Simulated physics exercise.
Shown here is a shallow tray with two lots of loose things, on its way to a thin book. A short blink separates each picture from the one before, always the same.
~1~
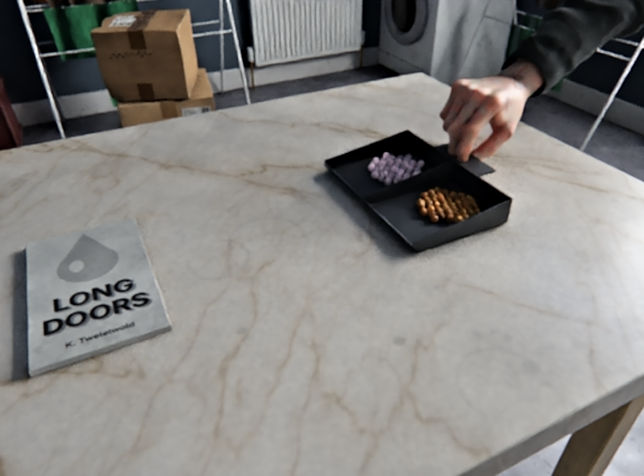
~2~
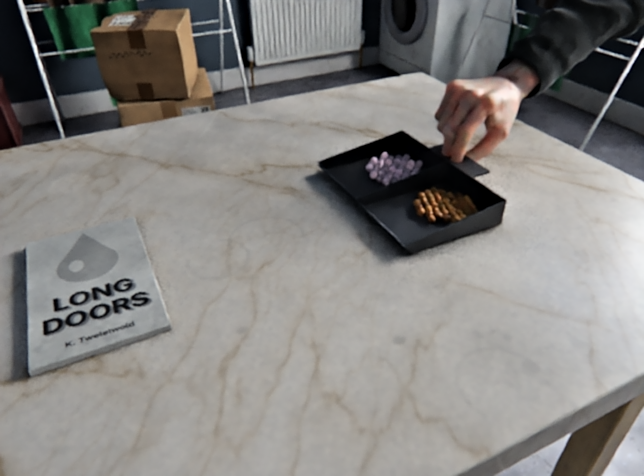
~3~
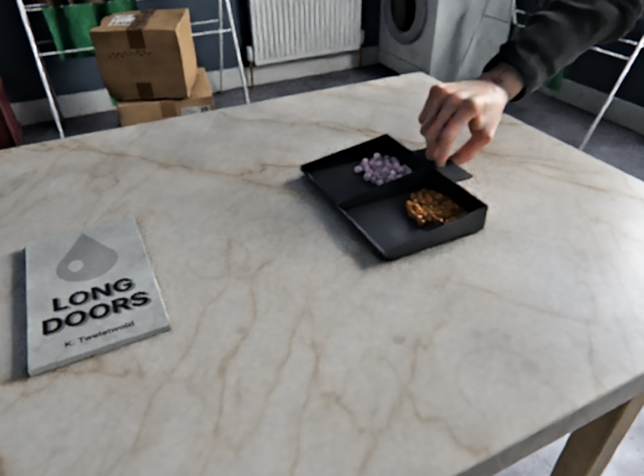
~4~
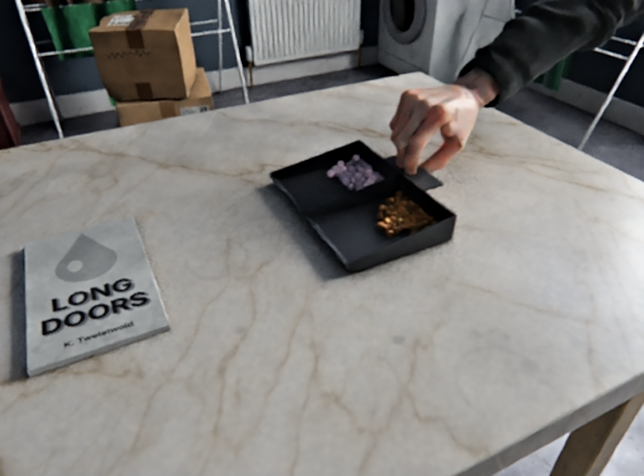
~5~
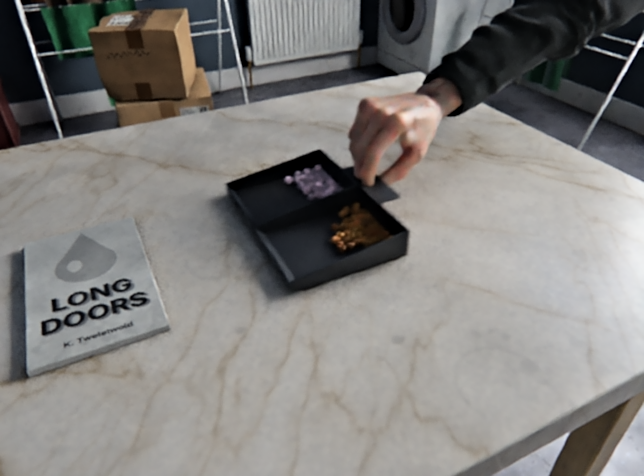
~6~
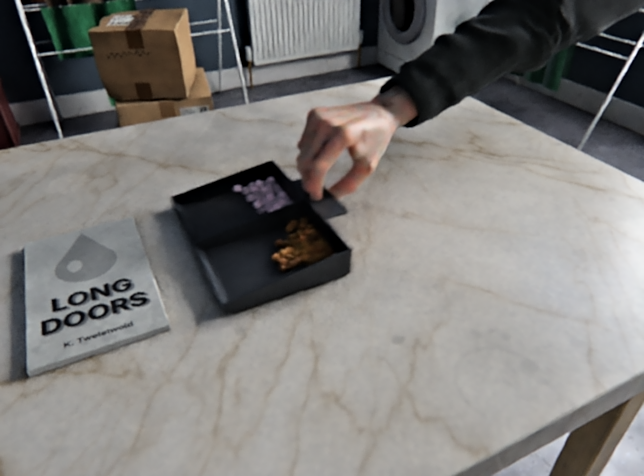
On a marble-patterned table in a room with a radiator and cardboard boxes, a hand grips the tab of a black two-section tray holding small purple pieces and golden-brown ones. The hand slides it left, slowly at first, then faster, across much of the gap toward a thin grey book.
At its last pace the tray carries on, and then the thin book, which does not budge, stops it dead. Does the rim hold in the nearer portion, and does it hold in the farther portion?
Nearer portion - no, some goes over; farther portion - no, some goes over.
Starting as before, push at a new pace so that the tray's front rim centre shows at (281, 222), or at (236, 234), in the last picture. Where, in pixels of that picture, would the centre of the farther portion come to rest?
It would come to rest near (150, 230) the first time and near (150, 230) the second.
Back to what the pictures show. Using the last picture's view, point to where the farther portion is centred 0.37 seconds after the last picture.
Roughly (137, 236).
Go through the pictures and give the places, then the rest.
In the first picture, front rim near (362, 200), at rest; thin book near (96, 311); nearer portion near (451, 206), some roasted chickpeas; farther portion near (394, 170), some sugar pearls.
In the second picture, front rim near (356, 201), hardly any of the way covered; farther portion near (393, 170).
In the third picture, front rim near (336, 206), a little of the way covered; nearer portion near (435, 210).
In the fourth picture, front rim near (303, 215), near a third of the way covered; farther portion near (358, 177).
In the fifth picture, front rim near (254, 229), near half of the way covered; nearer portion near (366, 232).
In the sixth picture, front rim near (193, 246), the bulk of the way covered; thin book near (95, 311); nearer portion near (311, 249); farther portion near (271, 197).
Then, 0.03 s on from there, tray still sliding, front rim near (164, 254); nearer portion all inside; farther portion all inside.
Then, 0.16 s on from there, tray stopped at the thin book; nearer portion near a quarter out of the tray; farther portion near a third out of the tray.
Then, 0.37 s on from there, tray stopped at the thin book; nearer portion near a third out of the tray; farther portion near half out of the tray.
In the end, tray stopped at the thin book; nearer portion near a third out of the tray; farther portion near half out of the tray.
